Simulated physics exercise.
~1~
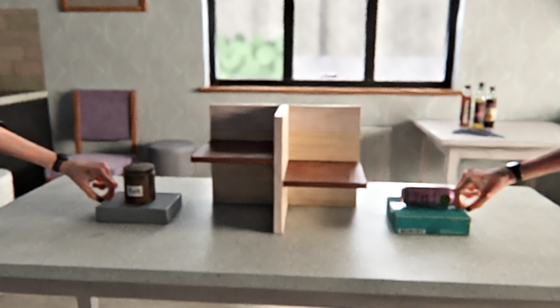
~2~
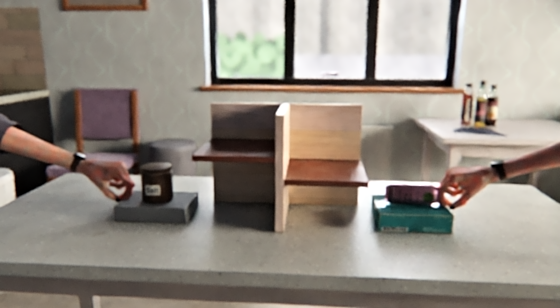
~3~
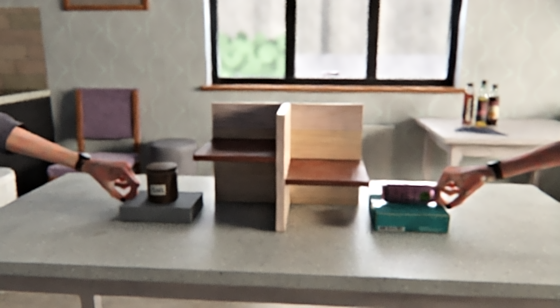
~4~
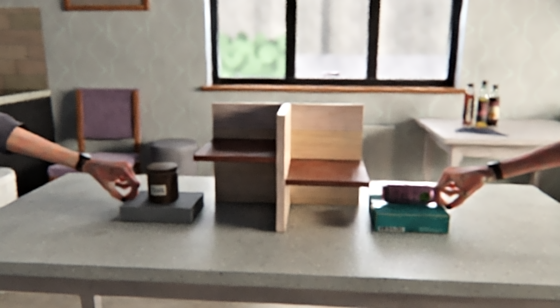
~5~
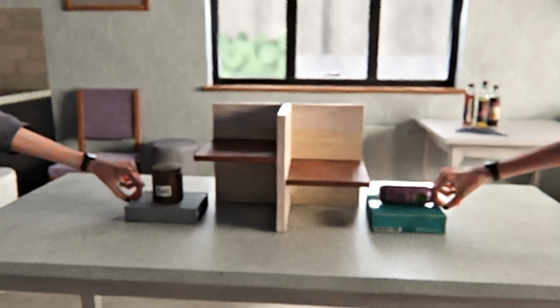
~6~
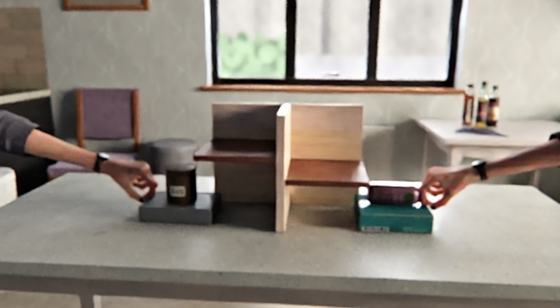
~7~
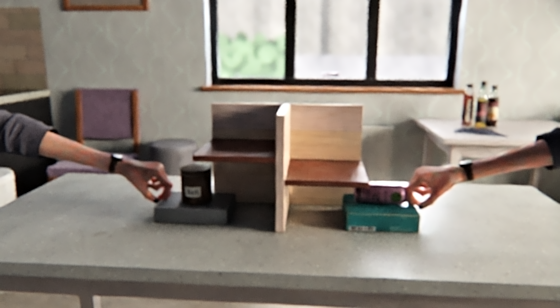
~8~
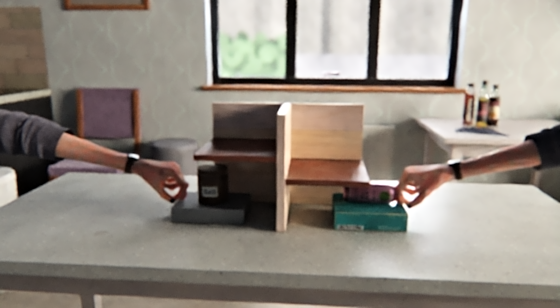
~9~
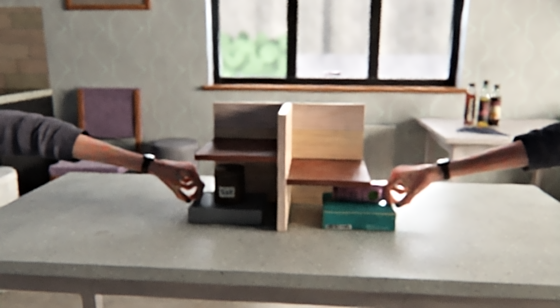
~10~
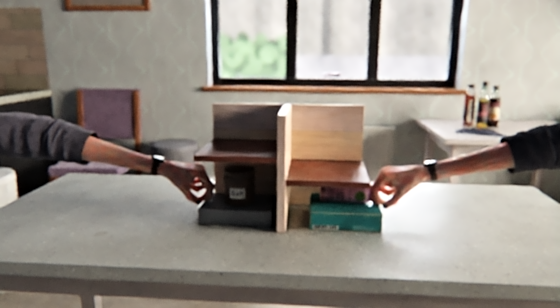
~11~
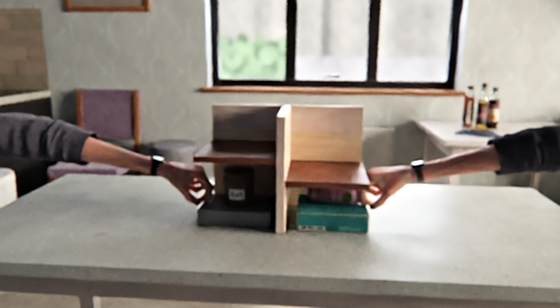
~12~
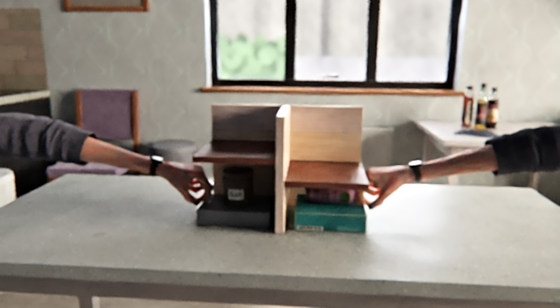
On a grey table, two hands slide a jar and a can under low shelves.
